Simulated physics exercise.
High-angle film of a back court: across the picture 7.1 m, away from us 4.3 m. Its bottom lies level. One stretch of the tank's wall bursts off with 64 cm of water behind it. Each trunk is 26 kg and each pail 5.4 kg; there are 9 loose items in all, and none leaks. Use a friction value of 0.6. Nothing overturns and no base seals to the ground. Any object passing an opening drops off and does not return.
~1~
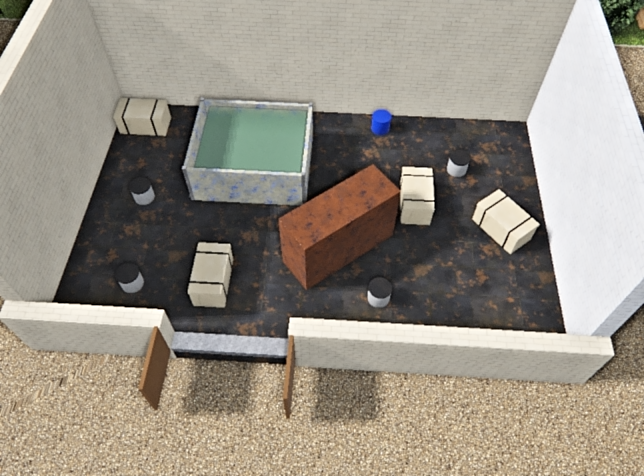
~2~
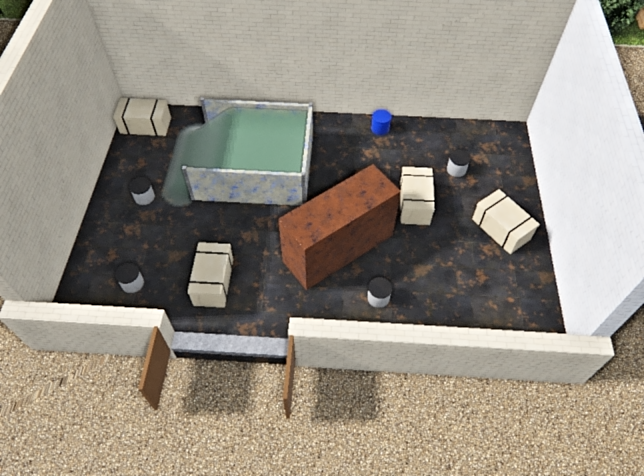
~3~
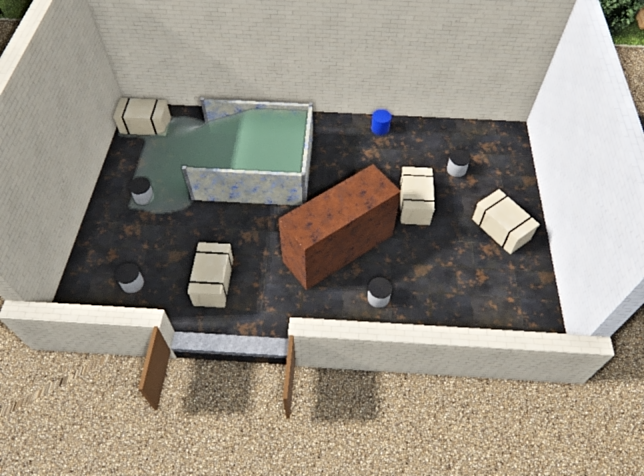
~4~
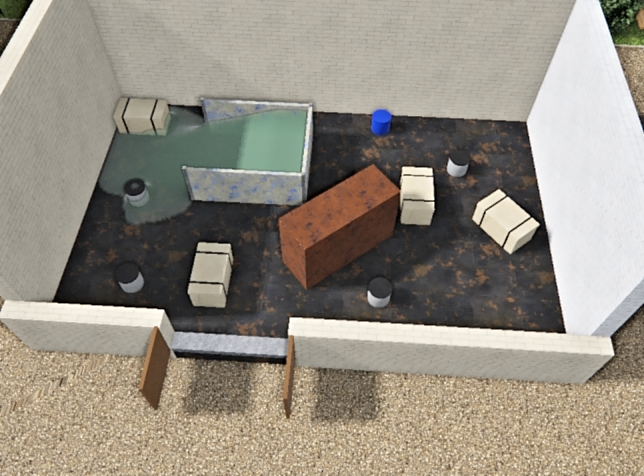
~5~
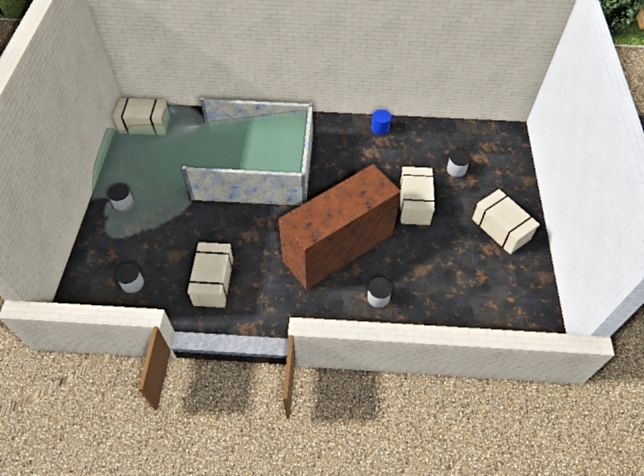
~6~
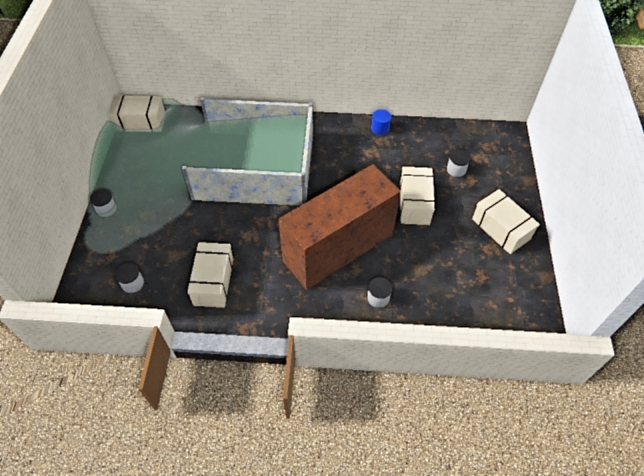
A walled back court with a dark, rust-flecked floor and a front opening is seen from high above by a still camera. A pale-sided tank of green water stands back left, a reddish-brown block near the middle, with cream trunks, grey-white pails and one blue pail around them. The tank's left side gives way, water spreads to the left wall, a pail drifts left, and the back-left trunk shifts slightly.
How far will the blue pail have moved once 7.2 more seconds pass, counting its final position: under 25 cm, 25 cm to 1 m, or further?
It will have moved further than 1 m.
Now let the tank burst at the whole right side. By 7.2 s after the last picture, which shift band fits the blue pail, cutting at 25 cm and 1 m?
Note: Blue pail swept well away.
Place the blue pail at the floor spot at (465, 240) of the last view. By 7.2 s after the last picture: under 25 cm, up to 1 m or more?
From that spot, it remains nearly still.
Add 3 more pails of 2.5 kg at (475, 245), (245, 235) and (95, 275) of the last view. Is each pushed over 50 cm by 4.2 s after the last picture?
First within, then beyond, then beyond.
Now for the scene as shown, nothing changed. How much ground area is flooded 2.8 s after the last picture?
Flooded: Near 17 m2.
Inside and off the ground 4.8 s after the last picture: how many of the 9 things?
I'd say 2 of them.
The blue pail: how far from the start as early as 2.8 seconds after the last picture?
Roughly 80 cm by then.
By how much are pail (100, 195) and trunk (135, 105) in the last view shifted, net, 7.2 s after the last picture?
In turn: Washed out, 300 cm.
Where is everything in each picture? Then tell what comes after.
The first frame shows the blue pail at (382, 116) rests on the ground; 2.4 m2 under water; 0 of 9 have shifted.
The second frame shows the blue pail at (382, 116), on the bottom; water covers 3.2 m2; 0 of 9 have shifted.
The third frame shows the blue pail at (382, 116) rests on the ground; 4.2 m2 under water; 0 of 9 have shifted.
The fourth frame shows the blue pail at (382, 116) rests on the ground; water covers 5.3 m2; 1 of 9 have shifted.
The fifth frame shows the blue pail at (382, 116), on the bottom; water covers 6.1 m2; 1 of 9 have shifted.
The sixth frame shows the blue pail at (382, 116) rests on the ground; water covers 6.7 m2; 2 of 9 have shifted.
Then, 0.9 s after the last picture the blue pail is near (382, 116), 0.0 m from its start, aground; 0 of 9 are out; 1 afloat.
Then, 2.8 s after the last picture the blue pail is near (428, 125), 0.8 m from its start, aground; 0 of 9 are out; 3 afloat.
Then, 4.8 s after the last picture the blue pail is near (518, 154), 2.3 m from its start, afloat; 0 of 9 are out; 2 afloat.
Then, 7.2 s after the last picture the blue pail is near (517, 171), 2.4 m from its start, aground; 1 of 9 are out; 0 afloat.
